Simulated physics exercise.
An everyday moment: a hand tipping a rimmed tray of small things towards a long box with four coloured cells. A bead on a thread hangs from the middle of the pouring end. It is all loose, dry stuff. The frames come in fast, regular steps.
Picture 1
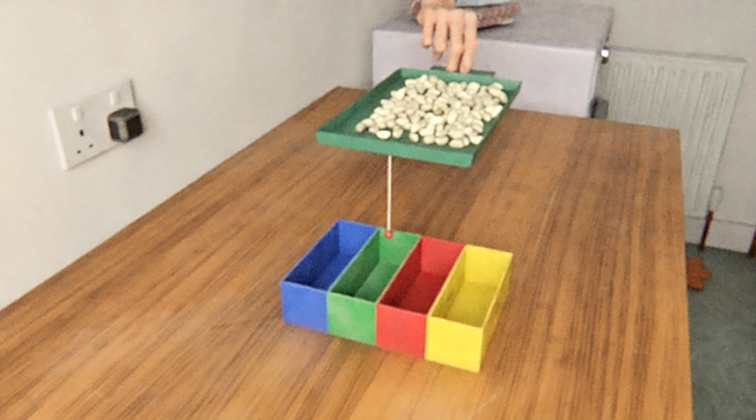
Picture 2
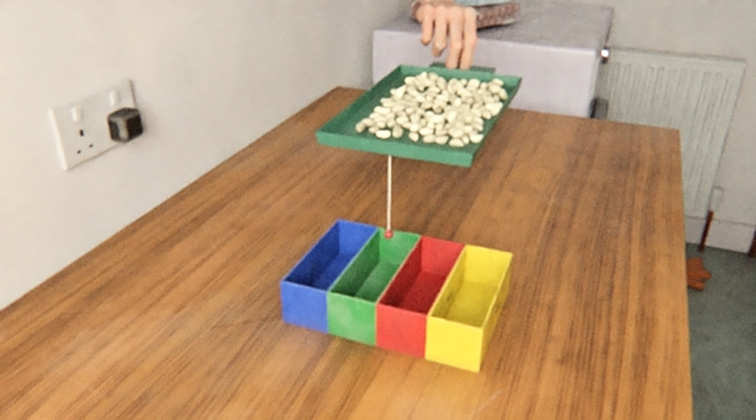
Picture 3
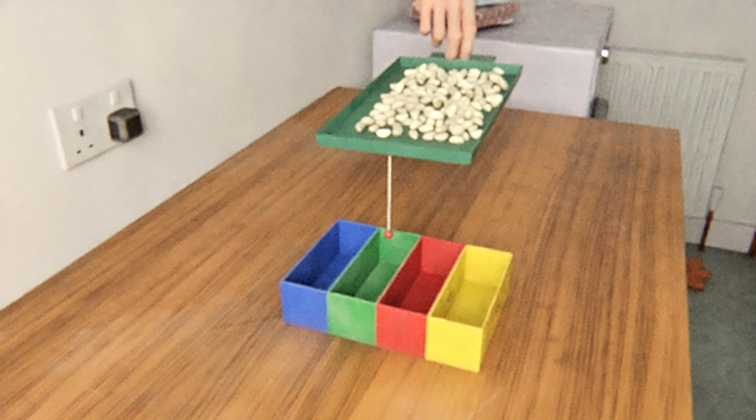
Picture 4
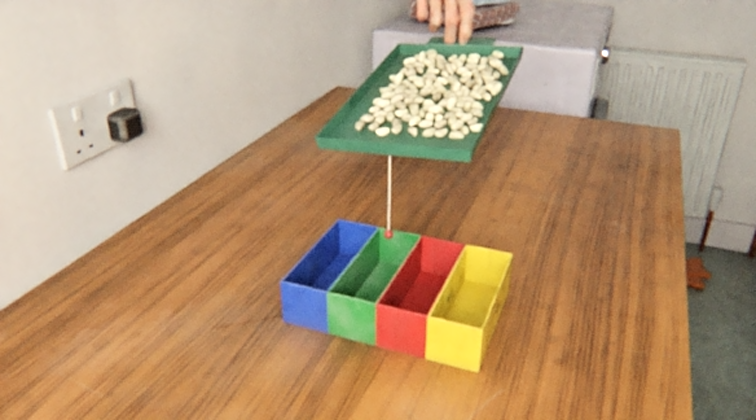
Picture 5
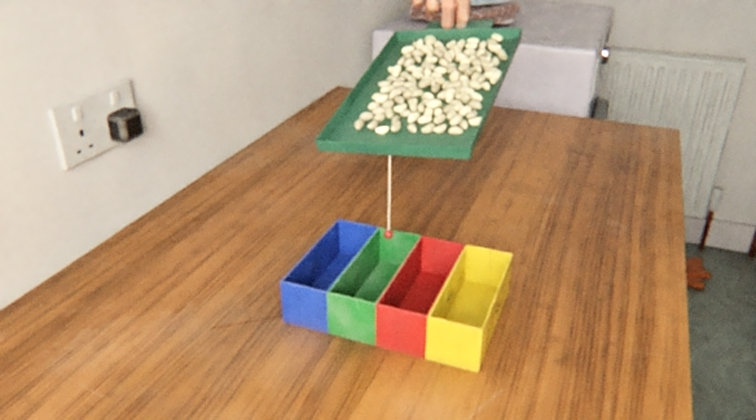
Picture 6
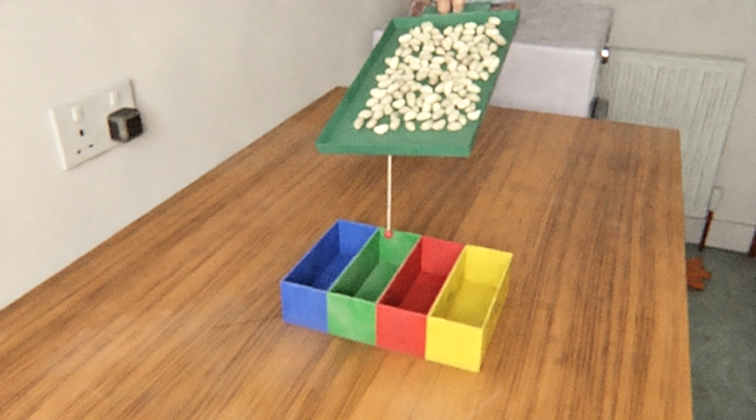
Green tray of white beans tilting steadily as a hand raises its far end above blue, green, red and yellow cells.
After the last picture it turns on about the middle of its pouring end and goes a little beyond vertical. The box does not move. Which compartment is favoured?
The blue cell gets the most.
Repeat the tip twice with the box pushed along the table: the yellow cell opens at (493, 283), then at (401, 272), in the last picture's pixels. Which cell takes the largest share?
One: Blue. Two: Green.
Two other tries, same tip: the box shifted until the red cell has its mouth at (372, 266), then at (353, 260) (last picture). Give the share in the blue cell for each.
First some 30, then 10 per cent.
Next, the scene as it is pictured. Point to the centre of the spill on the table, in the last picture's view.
At about (269, 281).
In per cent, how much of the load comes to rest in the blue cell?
About 40 per cent.
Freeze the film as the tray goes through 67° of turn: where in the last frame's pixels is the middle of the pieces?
Close to (361, 107).
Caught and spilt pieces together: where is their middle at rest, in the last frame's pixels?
Close to (323, 288).
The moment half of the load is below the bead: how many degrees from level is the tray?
Roughly 105°.
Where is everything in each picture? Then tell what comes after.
In the first picture, corners of the pouring end (318, 131) and (471, 154), level; middle of the load (439, 108), white beans; bead on its thread (389, 234); blue cell (305, 303); green cell (352, 315); red cell (401, 327); yellow cell (454, 340).
In the second picture, corners of the pouring end (318, 131) and (470, 153), level; middle of the load (439, 106).
In the third picture, corners of the pouring end (318, 133) and (470, 152), tipped barely, lowest at the left corner; middle of the load (439, 100).
In the fourth picture, corners of the pouring end (317, 137) and (469, 149), tipped a little, lowest at the left corner; middle of the load (439, 91).
In the fifth picture, corners of the pouring end (317, 140) and (468, 147), tipped clearly, lowest at the left corner; middle of the load (437, 82).
In the sixth picture, corners of the pouring end (317, 143) and (467, 145), tipped clearly, lowest at the left corner; middle of the load (435, 73); blue cell (305, 303); green cell (352, 315); red cell (401, 327); yellow cell (454, 340).
Just after the last frame, tray tipped steeply; almost all on the tray; about a tenth falling or outside the box.
A moment on, tray tipped past a quarter turn; about a tenth on the tray; roughly a quarter in the blue cell; about a tenth in the green cell; roughly half falling or outside the box.
Further on, tray tipped past a quarter turn; roughly a third in the blue cell; roughly a quarter in the green cell; roughly a third falling or outside the box.
When it is over, tray tipped past a quarter turn; roughly a third in the blue cell; roughly a quarter in the green cell; not one in the yellow cell; not one in the red cell; roughly a third outside the box.
